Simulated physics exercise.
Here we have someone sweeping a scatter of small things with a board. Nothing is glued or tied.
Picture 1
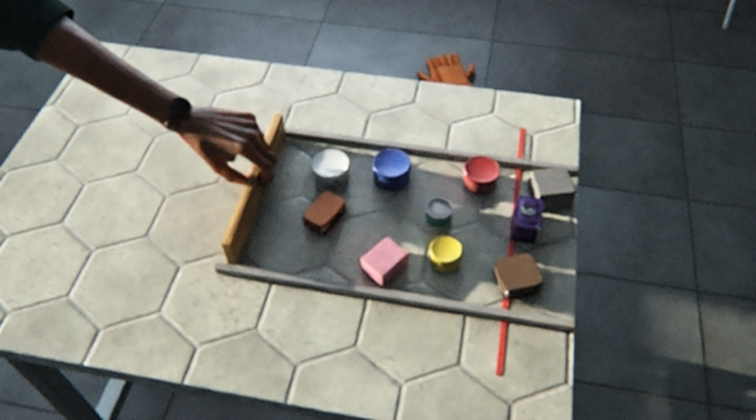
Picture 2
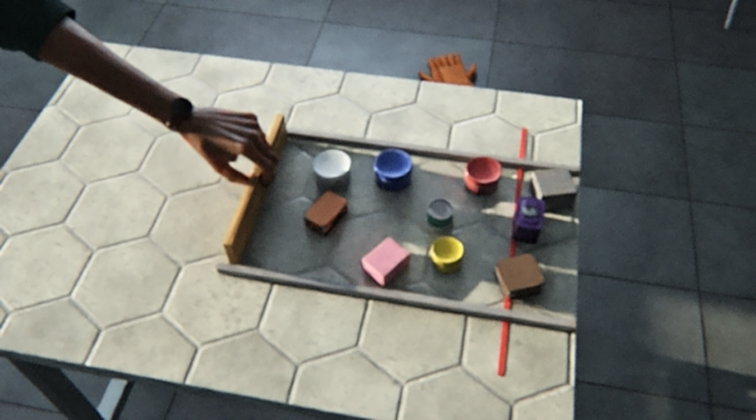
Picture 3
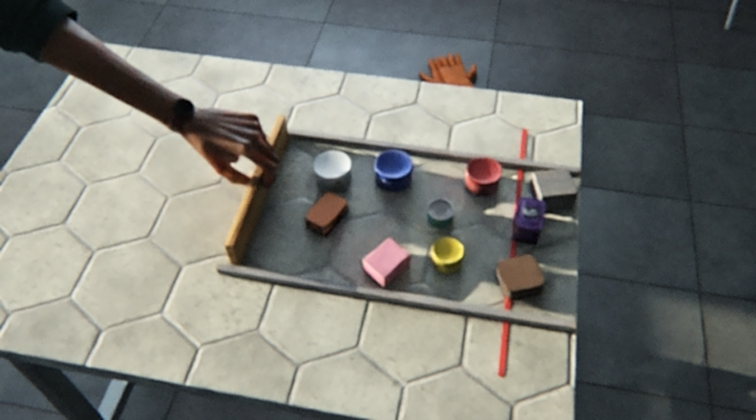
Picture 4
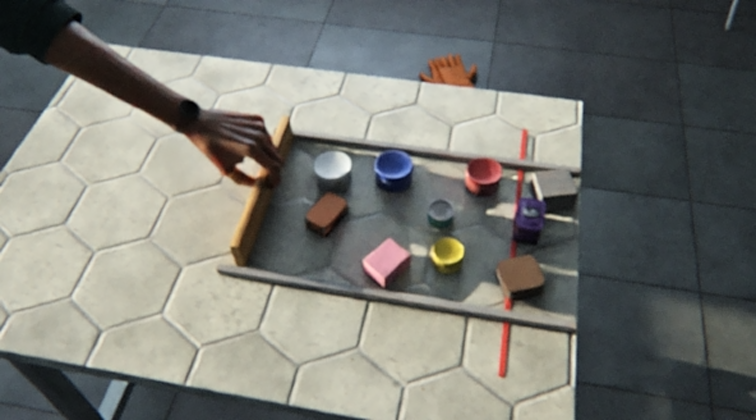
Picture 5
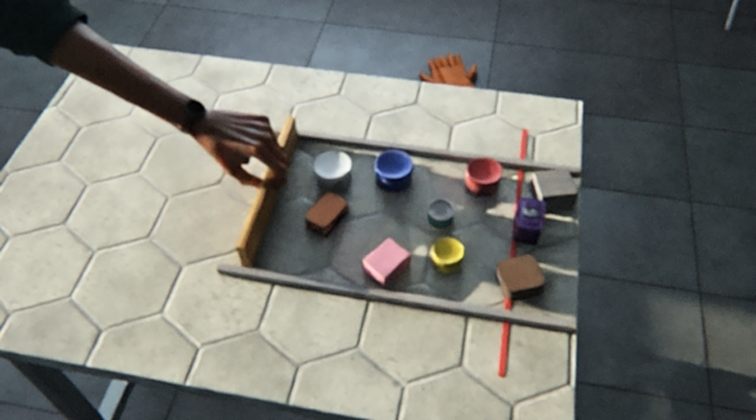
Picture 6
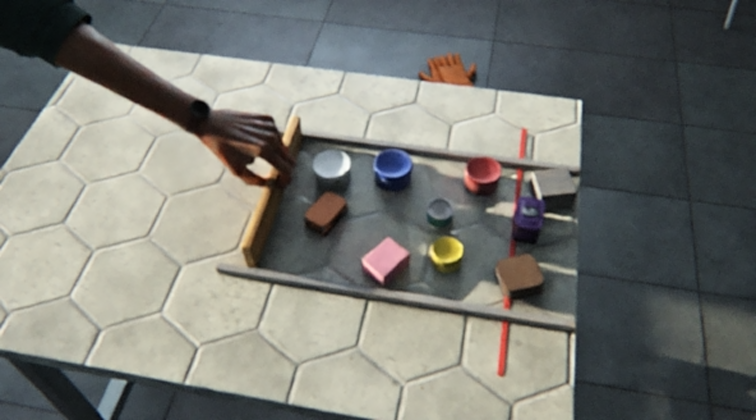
At first, a hand holds an upright wooden board at the left end of a tray scattered with small tubs, pots and blocks, with red tape crossing near the right end. The hand then slides the board slightly to the right, while the scattered things stay practically still.
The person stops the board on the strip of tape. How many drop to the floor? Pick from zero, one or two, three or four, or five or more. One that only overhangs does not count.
As it turns out, the number that fall off is one or two.
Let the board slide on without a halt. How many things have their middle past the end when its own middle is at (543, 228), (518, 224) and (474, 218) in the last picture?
It would be 6, 2 and 0.
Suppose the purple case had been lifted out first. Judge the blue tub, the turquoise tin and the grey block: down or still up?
The blue tub is kept; the turquoise tin survives; the grey block goes over.
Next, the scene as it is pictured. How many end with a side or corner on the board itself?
The number is 4.
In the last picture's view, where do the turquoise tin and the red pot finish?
The turquoise tin stops around (554, 236); the red pot around (569, 198).
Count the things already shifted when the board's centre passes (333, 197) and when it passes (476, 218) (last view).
By then 3, and 10.
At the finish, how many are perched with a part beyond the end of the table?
It comes to 3.
Early on, none off yet; grey block at rest near (553, 189); purple case at rest near (528, 220); brown case at rest near (518, 277).
Finally, the number that fall off is one or two; lost, grey block.
